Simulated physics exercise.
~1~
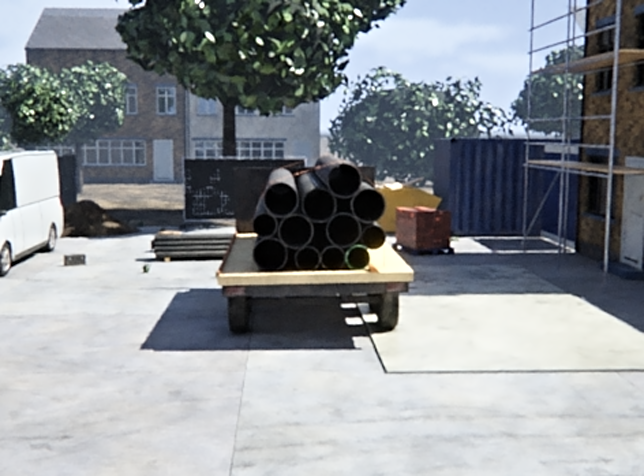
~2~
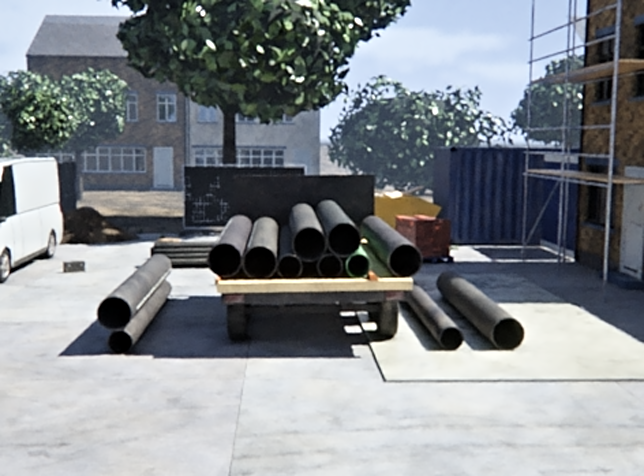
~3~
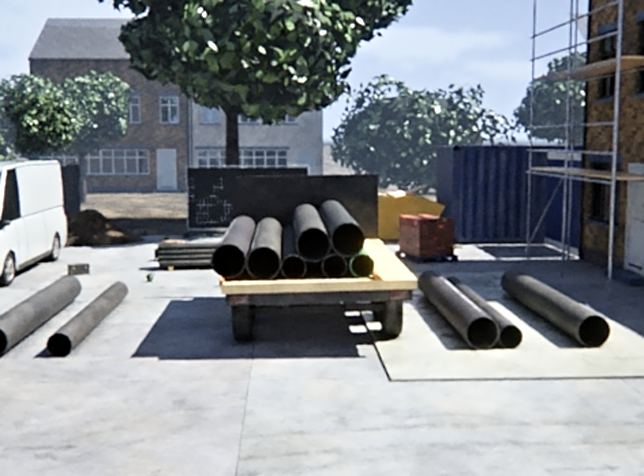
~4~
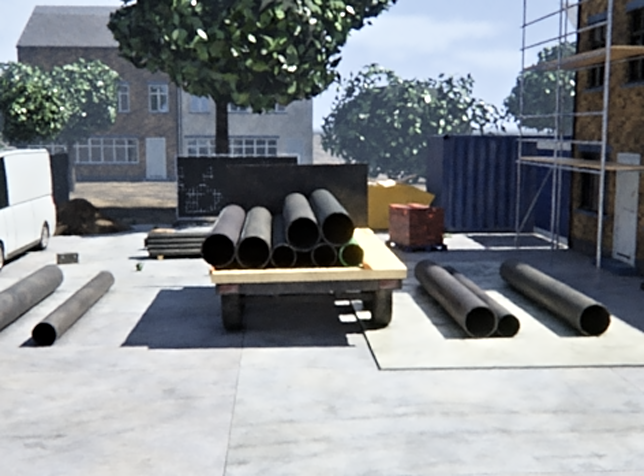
Dark pipes stacked on a parked flat trailer spread apart and rolled off both sides, landing on the paved yard and moving a little farther out, while the green one stayed among those left on the deck, where everything had settled by the end.
